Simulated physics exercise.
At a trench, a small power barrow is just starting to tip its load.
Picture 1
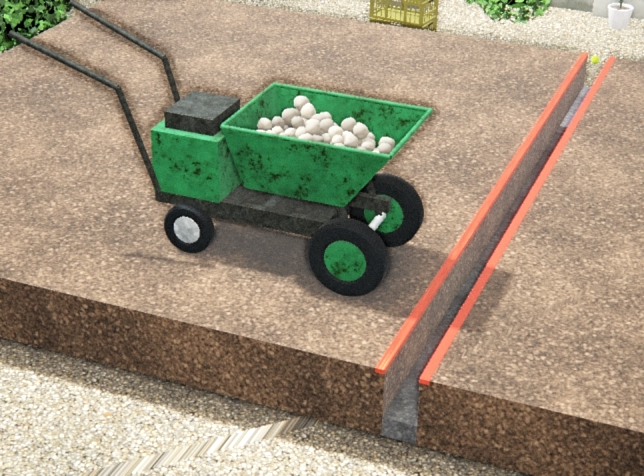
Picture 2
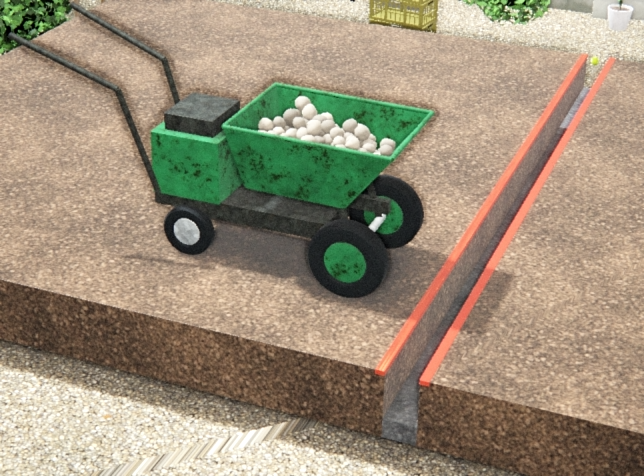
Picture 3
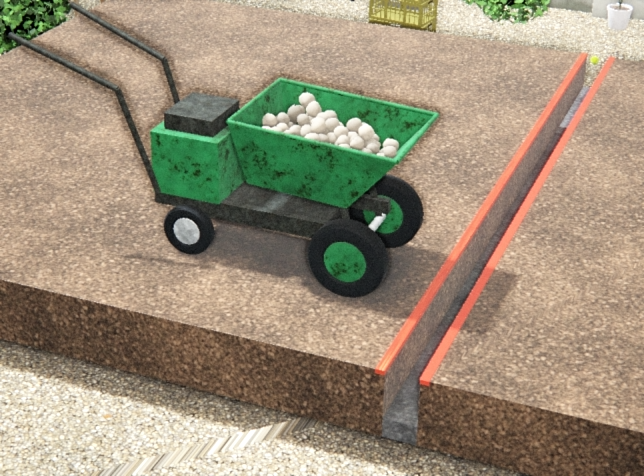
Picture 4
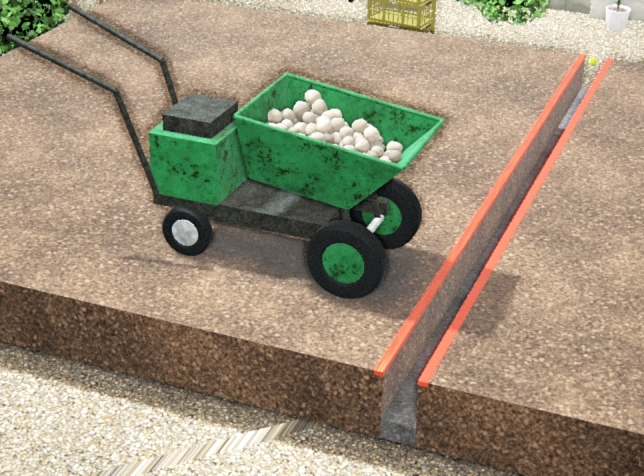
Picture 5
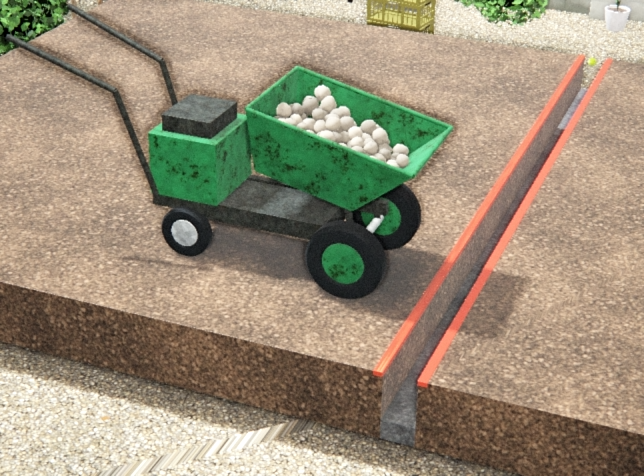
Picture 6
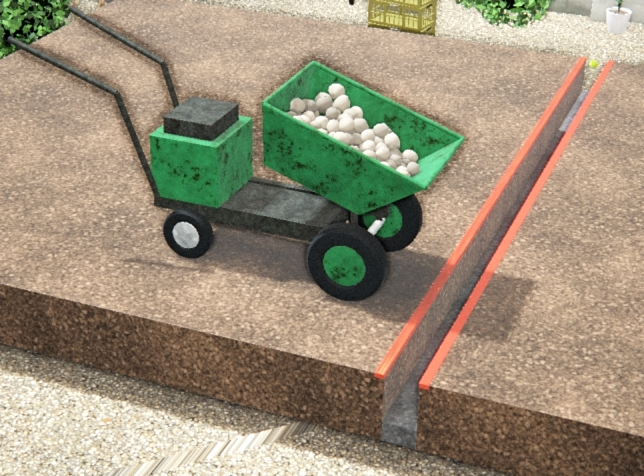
A green power barrow with black handles stands on a raised bed of brown, gritty ground, seen from above and to one side, with pale gravel in front and behind. Its skip holds a heap of whitish round stones, and to the right runs a narrow trench edged in orange-red. The skip slowly tilts forward to the right, its back rising, while the wheels and camera stay still.
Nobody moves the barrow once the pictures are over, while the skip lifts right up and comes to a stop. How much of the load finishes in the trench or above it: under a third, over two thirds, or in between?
Under a third.
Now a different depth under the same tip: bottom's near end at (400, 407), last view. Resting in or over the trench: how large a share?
It works out to some 0 percent.
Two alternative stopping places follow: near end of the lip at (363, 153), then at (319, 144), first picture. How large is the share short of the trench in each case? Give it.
About 0 per cent first, about 10 per cent second.
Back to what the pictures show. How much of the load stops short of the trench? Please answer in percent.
I'd put it at around 0 percent.
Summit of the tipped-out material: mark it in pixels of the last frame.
The topmost point rests at roughly pixel (522, 282) in the last view.
Just after the last frame, skip tipped steeply; every one in the skip.
A moment on, skip tipped right over; the larger part in the skip; roughly a quarter beyond it; just a few falling.
Further on, skip tipped right over; roughly a quarter in the skip; just a few in or heaped over the trench; roughly two thirds beyond it.
When it is over, skip tipped right over; roughly a quarter in the skip; just a few in or heaped over the trench; the larger part beyond it.
